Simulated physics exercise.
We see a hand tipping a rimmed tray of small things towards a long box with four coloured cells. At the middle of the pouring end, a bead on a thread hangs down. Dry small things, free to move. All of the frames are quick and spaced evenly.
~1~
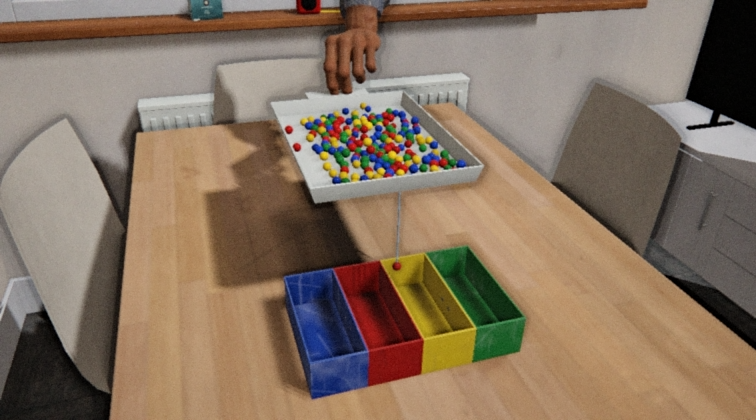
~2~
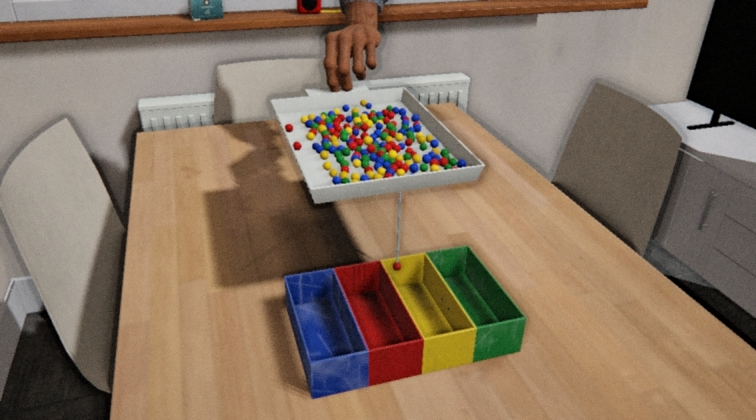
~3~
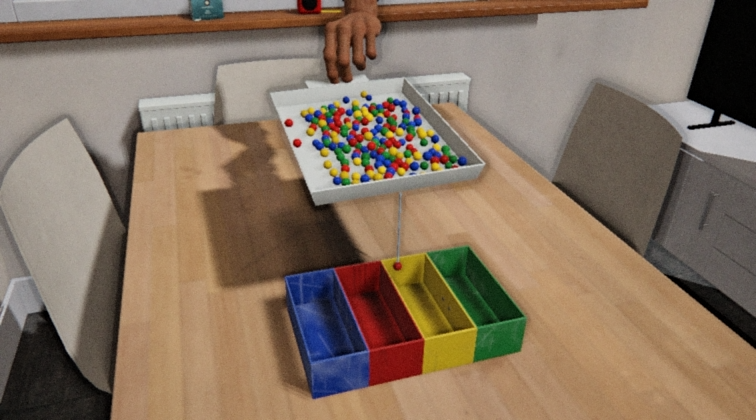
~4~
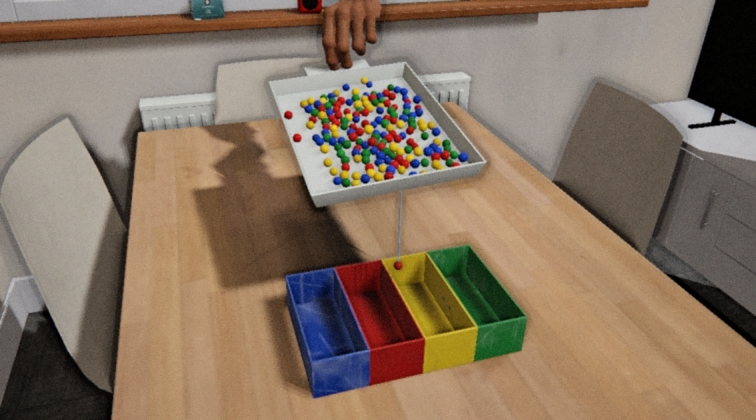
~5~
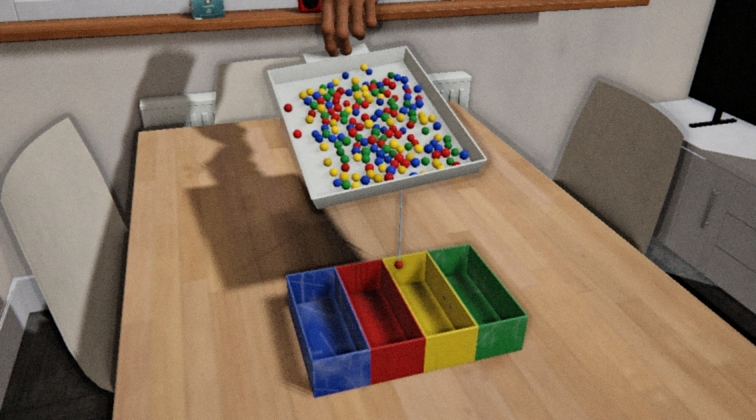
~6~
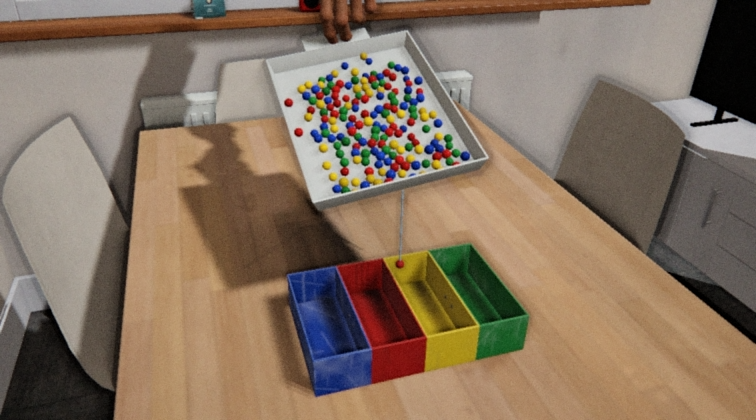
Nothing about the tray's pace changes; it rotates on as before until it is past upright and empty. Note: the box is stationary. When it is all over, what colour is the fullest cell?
It is the blue one.
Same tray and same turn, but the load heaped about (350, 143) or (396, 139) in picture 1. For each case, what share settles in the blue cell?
It would be roughly 60 per cent for the first and roughly 70 per cent for the second.
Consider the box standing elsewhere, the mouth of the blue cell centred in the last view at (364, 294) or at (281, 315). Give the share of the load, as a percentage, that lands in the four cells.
First case 40 in a hundred, second case 100 in a hundred.
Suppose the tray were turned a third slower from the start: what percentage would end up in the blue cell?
I'd put it near 70 per cent.
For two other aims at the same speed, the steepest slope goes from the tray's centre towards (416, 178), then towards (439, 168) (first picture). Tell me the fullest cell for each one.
In order, it comes out as the green cell and that green cell.
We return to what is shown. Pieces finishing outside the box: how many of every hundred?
Roughly 10 in a hundred.
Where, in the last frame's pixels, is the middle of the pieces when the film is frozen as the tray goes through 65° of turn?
Look about (352, 190) in the last picture.
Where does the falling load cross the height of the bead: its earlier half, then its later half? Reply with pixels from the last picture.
Roughly at (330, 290) first, and then at (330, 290).
Just after the last frame, tray tipped steeply; the larger part on the tray; just a few in the blue cell; just a few in the red cell; just a few in the yellow cell; about a tenth falling or outside the box.
A moment on, tray tipped past a quarter turn; just a few on the tray; roughly two thirds in the blue cell; roughly a quarter in the red cell; just a few in the yellow cell; just a few in the green cell; about a tenth falling or outside the box.
Further on, tray tipped past a quarter turn; roughly two thirds in the blue cell; roughly a quarter in the red cell; just a few in the yellow cell; just a few in the green cell; about a tenth falling or outside the box.
When it is over, tray tipped past a quarter turn; roughly two thirds in the blue cell; roughly a quarter in the red cell; just a few in the yellow cell; just a few in the green cell; about a tenth outside the box.
